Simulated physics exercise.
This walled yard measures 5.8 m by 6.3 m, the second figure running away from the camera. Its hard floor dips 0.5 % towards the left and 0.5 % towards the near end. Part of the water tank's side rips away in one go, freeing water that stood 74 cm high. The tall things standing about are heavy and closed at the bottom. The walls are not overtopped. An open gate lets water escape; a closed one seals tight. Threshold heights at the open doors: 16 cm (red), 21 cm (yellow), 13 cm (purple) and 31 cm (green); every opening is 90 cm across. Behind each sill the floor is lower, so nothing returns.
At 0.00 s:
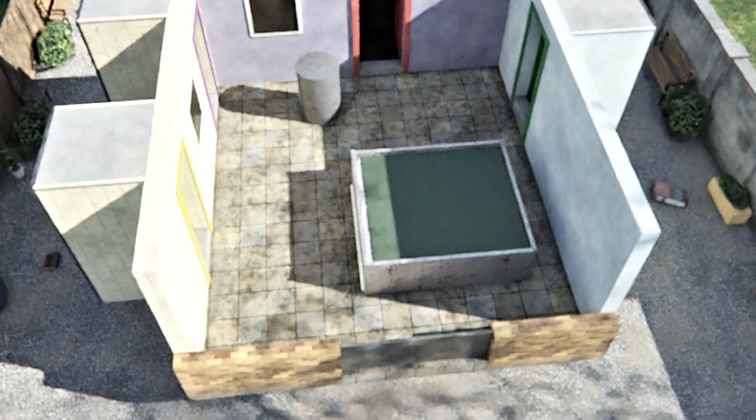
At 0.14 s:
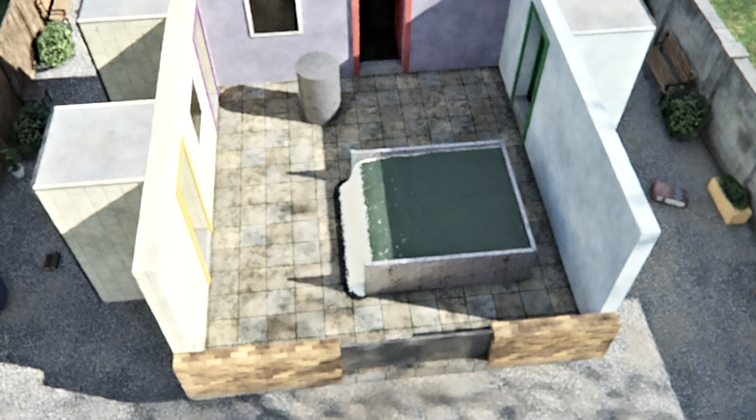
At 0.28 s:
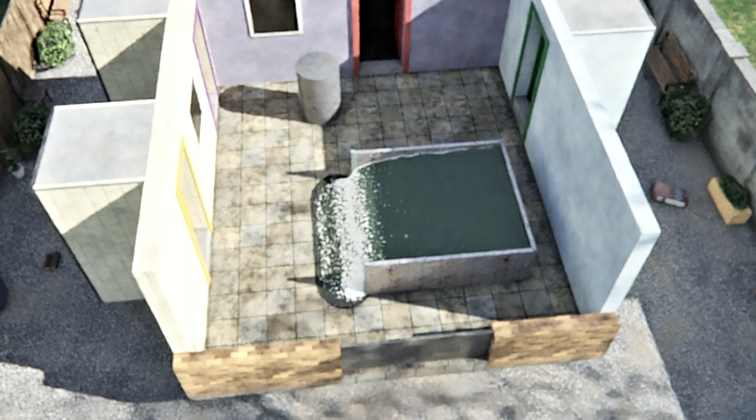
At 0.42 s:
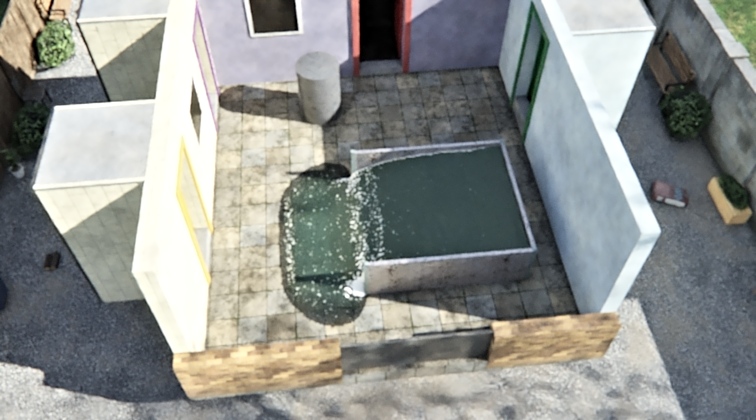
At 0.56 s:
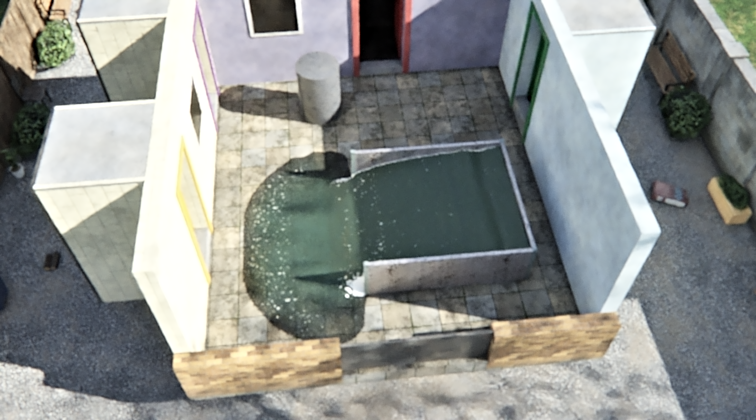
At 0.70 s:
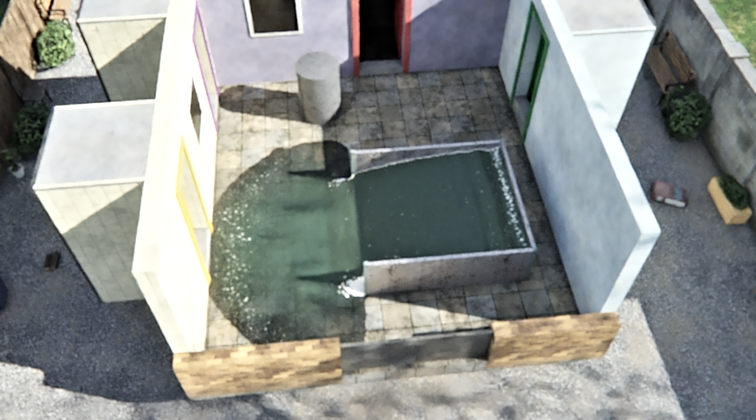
In a walled yard, green water pours from a tank's left side and spreads leftward across the paving.
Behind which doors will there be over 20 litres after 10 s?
Within that time: At the red door it stays under the limit; at the yellow door it goes over the limit; at the purple door it goes over the limit; at the green door it keeps below the limit.
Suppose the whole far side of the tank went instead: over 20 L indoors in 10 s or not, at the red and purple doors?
Against that limit: Red above, purple past it.
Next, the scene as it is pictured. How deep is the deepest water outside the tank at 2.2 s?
About 50 cm.
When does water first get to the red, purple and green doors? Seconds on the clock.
Red 3.2 s, purple 1.6 s, green 5.0 s.
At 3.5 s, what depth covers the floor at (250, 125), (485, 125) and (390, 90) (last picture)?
About 12, 0 and 3 cm.
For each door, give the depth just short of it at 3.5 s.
In cm: Red 4, yellow 31, purple 20, green 0.
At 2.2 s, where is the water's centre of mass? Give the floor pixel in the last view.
At about (326, 236).
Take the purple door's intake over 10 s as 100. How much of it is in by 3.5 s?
About 10 per cent.
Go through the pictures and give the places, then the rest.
In the first picture, still water, 74 cm deep, in the water tank at (438, 201).
In the second picture, water pours out at (361, 224) and has run 1.2 m, to (362, 296); typically 10 cm deep outside, 74 cm at the water tank's back.
In the third picture, the front is at (348, 304), 1.4 m from the gap at (361, 226); 1.7 m2 of floor is under water; 74 cm left at the back of the water tank.
In the fourth picture, water pours out at (361, 227) and has run 1.7 m, to (326, 319); typically 12 cm deep outside, 74 cm at the water tank's back.
In the fifth picture, the front is at (292, 329), 2.1 m from the gap at (361, 228); 5.8 m2 of floor is under water; 73 cm left at the back of the water tank.
In the sixth picture, the front is at (213, 284), 2.6 m from the gap at (361, 228); 8.4 m2 of floor is under water; 65 cm left at the back of the water tank.
After 1.4 s water covers 40 % of the floor and is deepest (50 cm) near (210, 263); red door not reached, yellow door 47 cm at the sill, 90 L in, purple door not reached, green door not reached.
After 2.2 s water covers 40 % of the floor and is deepest (50 cm) near (204, 374); red door not reached, yellow door 45 cm at the sill, 226 L in, purple door 14 cm at the sill, 0 L in, green door not reached.
After 3.5 s water covers 60 % of the floor and is deepest (36 cm) near (205, 363); red door 4 cm at the sill, 0 L in, yellow door 31 cm at the sill, 362 L in, purple door 20 cm at the sill, 11 L in, green door not reached.
After 6.0 s water covers 100 % of the floor and is deepest (26 cm) near (525, 342); red door 6 cm at the sill, 0 L in, yellow door 14 cm at the sill, 385 L in, purple door 22 cm at the sill, 90 L in, green door 10 cm at the sill, 0 L in.
After 10.0 s water covers 100 % of the floor and is deepest (20 cm) near (582, 336); red door 14 cm at the sill, 0 L in, yellow door 10 cm at the sill, 385 L in, purple door 9 cm at the sill, 121 L in, green door 17 cm at the sill, 0 L in.
